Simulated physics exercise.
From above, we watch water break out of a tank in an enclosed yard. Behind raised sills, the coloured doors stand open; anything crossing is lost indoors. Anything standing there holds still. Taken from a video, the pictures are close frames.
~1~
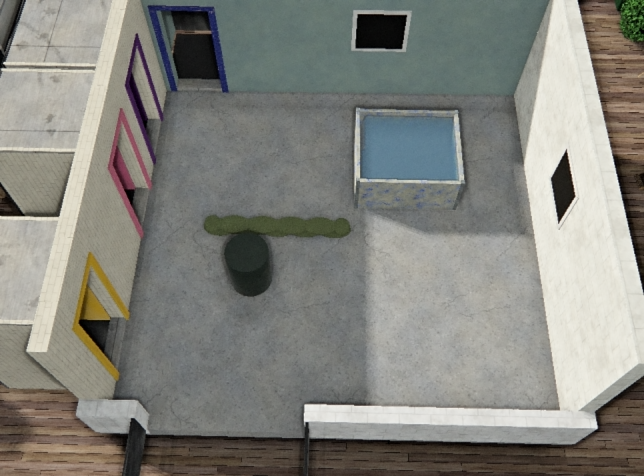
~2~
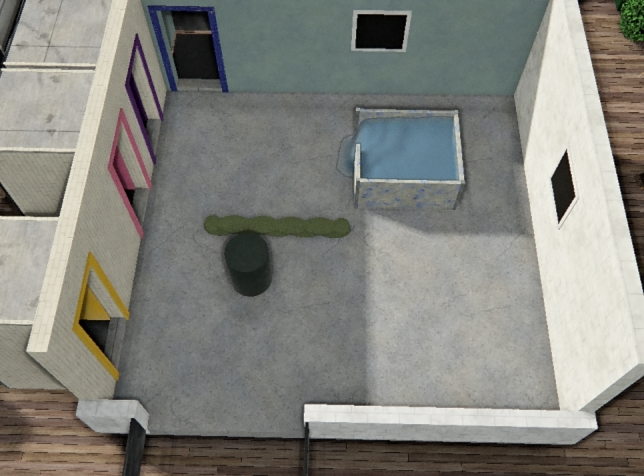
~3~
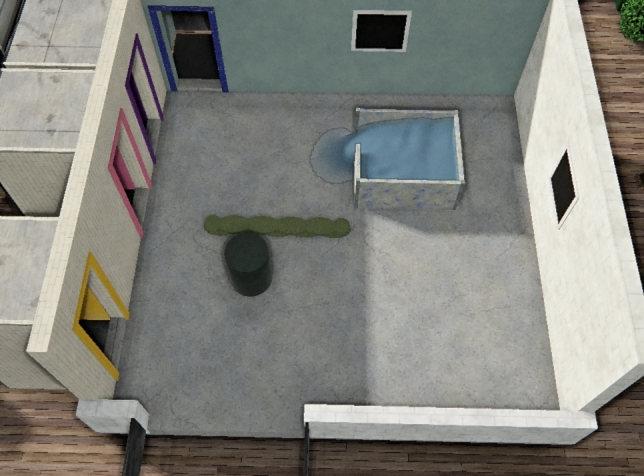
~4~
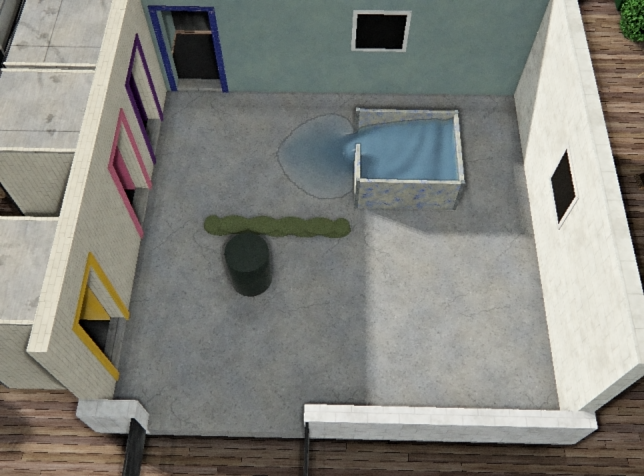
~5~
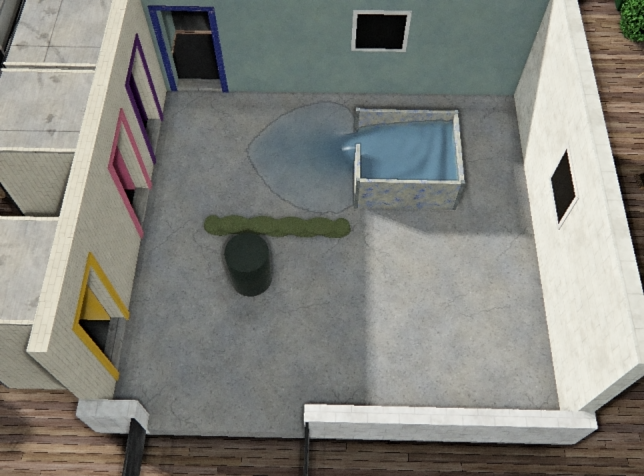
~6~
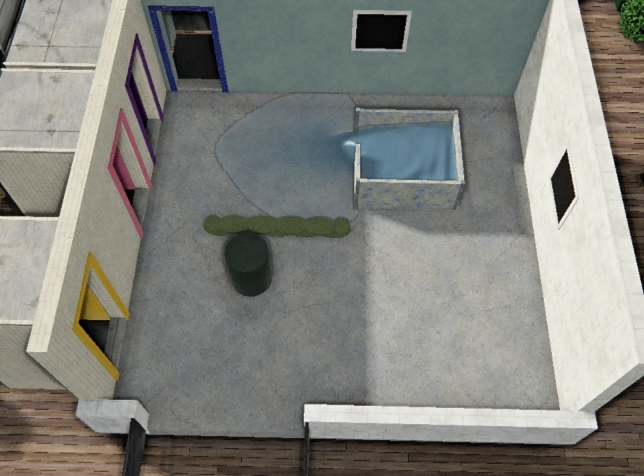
The clip opens on an enclosed yard seen from above, its water tank whole and still near the back wall. Water then breaks out through the tank's left side and spreads leftward across the grey floor in a widening, thin sheet, reaching the back wall and the low green hedge.
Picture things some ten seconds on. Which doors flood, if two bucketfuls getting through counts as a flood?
The pink door floods; the blue door floods; the yellow door does not flood; the purple door floods.
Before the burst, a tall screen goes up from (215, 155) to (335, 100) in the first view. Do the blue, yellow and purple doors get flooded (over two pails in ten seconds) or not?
Note - blue door: Below the line; yellow door: Below the line; purple door: Below the line.
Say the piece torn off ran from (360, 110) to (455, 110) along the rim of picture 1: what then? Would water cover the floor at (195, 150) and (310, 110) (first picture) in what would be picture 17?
Submerged, then submerged.
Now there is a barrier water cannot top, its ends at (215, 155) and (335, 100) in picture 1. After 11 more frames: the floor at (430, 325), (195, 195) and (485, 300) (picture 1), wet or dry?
Taking the points in turn, they are high and dry, inundated and high and dry.
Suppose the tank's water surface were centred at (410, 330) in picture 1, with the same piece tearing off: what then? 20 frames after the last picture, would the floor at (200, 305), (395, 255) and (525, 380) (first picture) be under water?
Soaked, soaked, parched.
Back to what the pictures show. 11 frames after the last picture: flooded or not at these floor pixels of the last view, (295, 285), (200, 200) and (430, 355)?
In that order: Not flooded, flooded, clear.
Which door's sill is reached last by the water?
Answer - the yellow-painted one.
A moment on, water covers 25 % of the floor; the pink door wet at the sill, nothing in, the blue door wet at the sill, nothing in, the yellow door not reached, the purple door under two buckets in.
Next, water covers 25 % of the floor; the pink door over two buckets in, the blue door under two buckets in, the yellow door not reached, the purple door over two buckets in.
Then, water covers 30 % of the floor; the pink door far over two buckets in, the blue door over two buckets in, the yellow door wet at the sill, nothing in, the purple door far over two buckets in.
Later, water covers 40 % of the floor; the pink door far over two buckets in, the blue door far over two buckets in, the yellow door wet at the sill, nothing in, the purple door far over two buckets in.
In the end, water covers 50 % of the floor; the pink door far over two buckets in, the blue door far over two buckets in, the yellow door wet at the sill, nothing in, the purple door far over two buckets in.
